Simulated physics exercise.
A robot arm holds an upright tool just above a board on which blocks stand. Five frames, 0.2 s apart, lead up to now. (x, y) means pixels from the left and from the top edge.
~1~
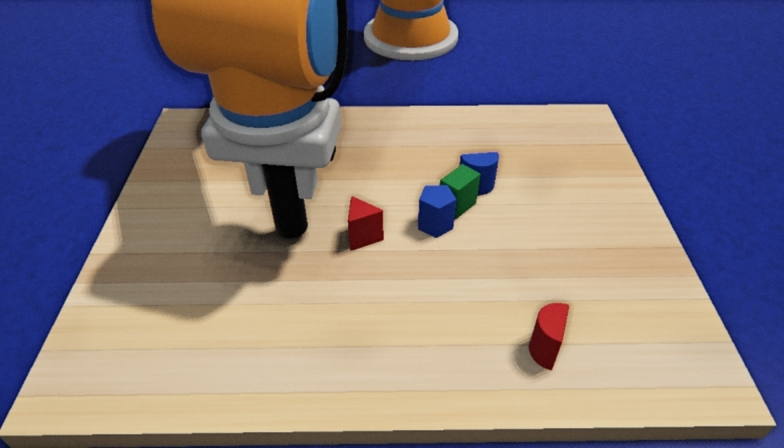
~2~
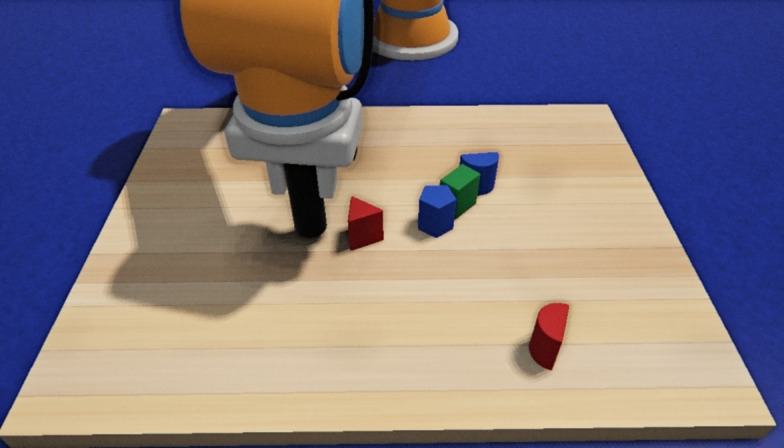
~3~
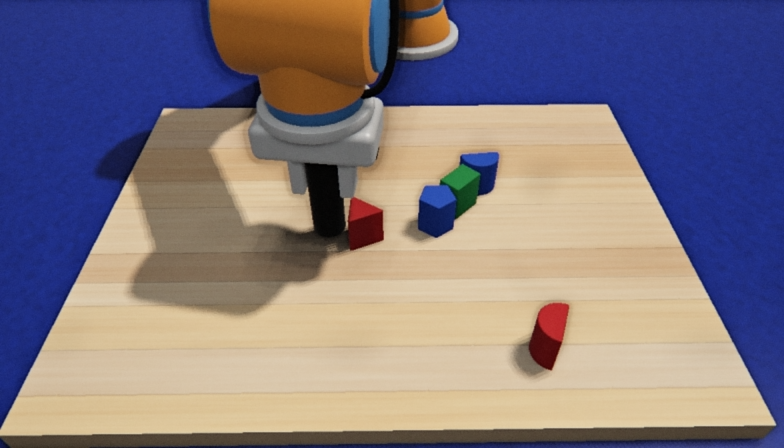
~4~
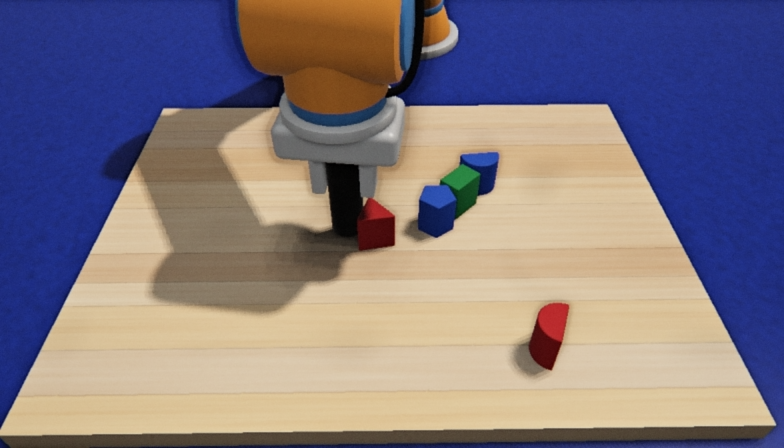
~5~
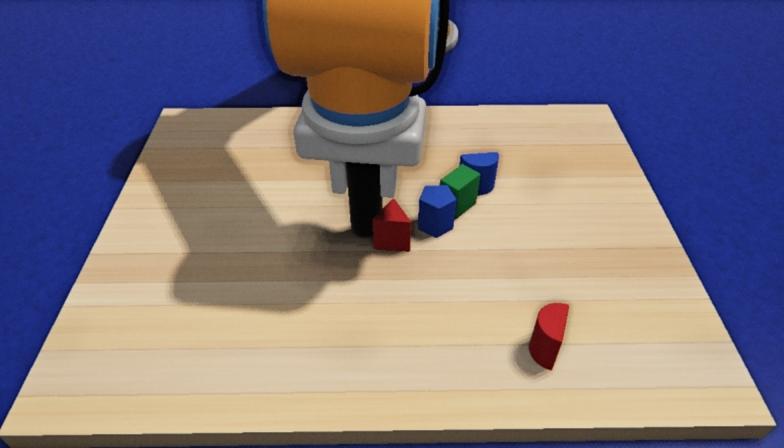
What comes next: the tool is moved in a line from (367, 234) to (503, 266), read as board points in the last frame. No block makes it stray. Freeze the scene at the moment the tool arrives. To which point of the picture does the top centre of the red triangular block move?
Its top centre is at about (538, 248).
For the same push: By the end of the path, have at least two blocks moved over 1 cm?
Final answer: No.
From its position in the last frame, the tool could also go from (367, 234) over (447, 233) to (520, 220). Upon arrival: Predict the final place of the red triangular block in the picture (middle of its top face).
The top centre is at (441, 223).
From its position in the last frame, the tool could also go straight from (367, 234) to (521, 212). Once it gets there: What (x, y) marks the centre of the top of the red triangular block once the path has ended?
Its top centre is at about (422, 217).
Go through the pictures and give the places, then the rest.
The first frame shows lower end of the tool at (292, 227), tops of blocks, red triangular block at (361, 208), blue pentagon at (437, 195).
The second frame shows tool at (311, 227), blocks as before.
The third frame shows tool at (330, 227), blocks as before.
The fourth frame shows tool at (348, 226), red triangular block at (374, 210).
The fifth frame shows tool at (367, 226), red triangular block at (392, 212), blue pentagon at (437, 195).
What follows on the original path. One third of the way, tool at (411, 236); red triangular block at (440, 222), turned 15° anticlockwise.
Two thirds of the way, tool at (457, 247); red triangular block at (488, 235).
At the end, tool at (505, 258); red triangular block at (538, 248); blue pentagon not moved.
